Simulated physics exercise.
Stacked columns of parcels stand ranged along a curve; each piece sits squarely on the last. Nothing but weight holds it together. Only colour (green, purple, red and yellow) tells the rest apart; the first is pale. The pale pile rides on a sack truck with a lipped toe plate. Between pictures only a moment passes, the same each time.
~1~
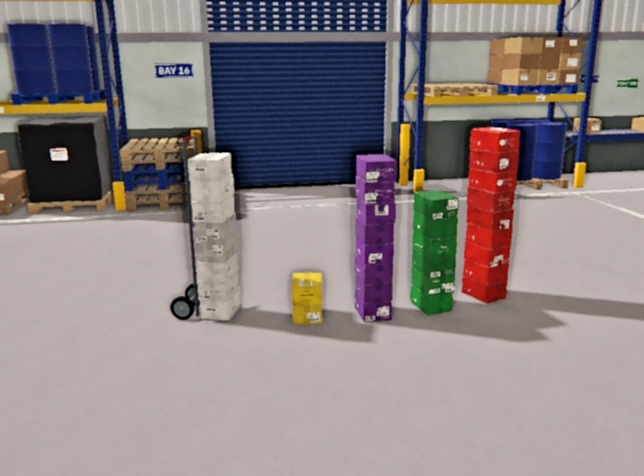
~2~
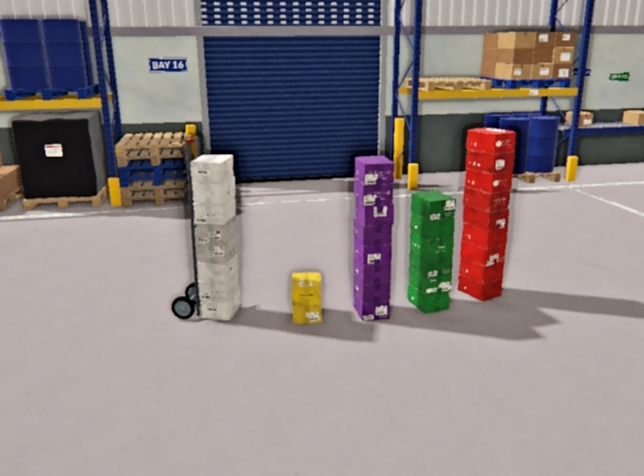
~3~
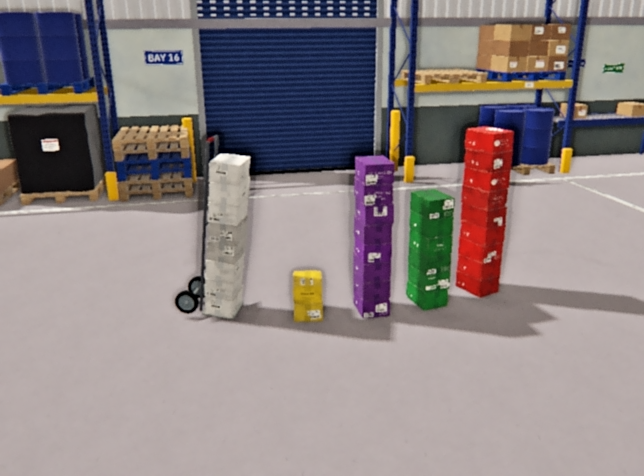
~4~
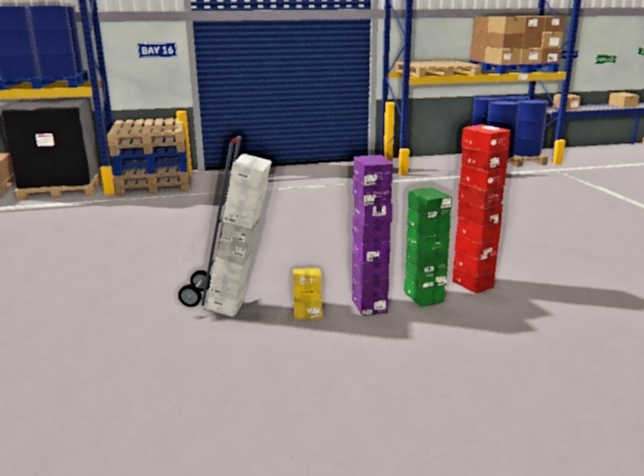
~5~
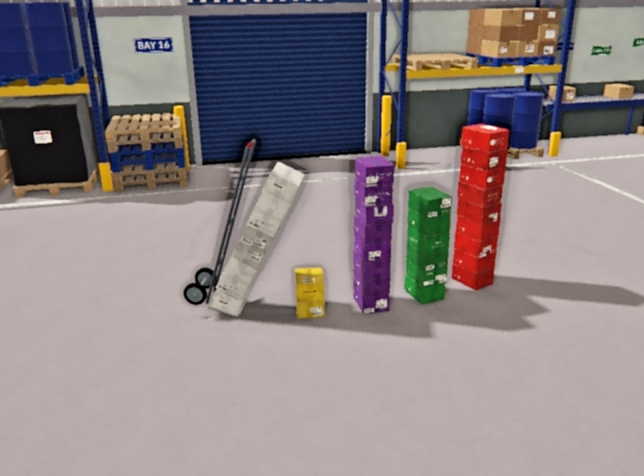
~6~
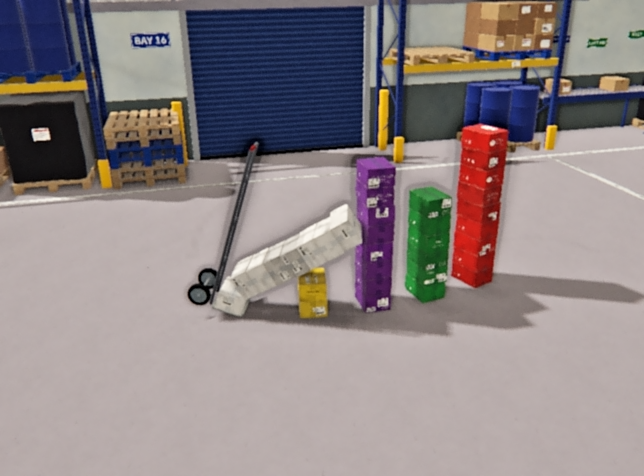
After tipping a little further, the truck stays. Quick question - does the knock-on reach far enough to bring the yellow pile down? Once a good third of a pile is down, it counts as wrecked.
No, it holds.
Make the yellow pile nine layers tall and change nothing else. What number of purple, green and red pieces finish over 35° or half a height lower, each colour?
Pieces down at the end - purple: 8, green: 6, red: 9.
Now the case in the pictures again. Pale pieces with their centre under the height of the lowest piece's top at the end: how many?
The number is 5.
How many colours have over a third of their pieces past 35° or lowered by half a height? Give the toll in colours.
In all, 3.
Shortly afterwards, 7 of the pale pile down; none of the 2 yellow parcels down (1 of 25 in all colours); top yellow parcel a little from its place; top purple parcel tilted clearly, half its height lower.
Next, 7 of the pale pile down; none of the 2 yellow parcels down (23 of 25 in all colours); top yellow parcel a little from its place; top purple parcel tilted steeply, some three heights lower.
In the end, 7 of the pale pile down; none of the 2 yellow parcels down (23 of 25 in all colours); top yellow parcel a little from its place; top green parcel upside down. From the last view, middles, top yellow parcel near (316, 284), top green parcel near (556, 231).
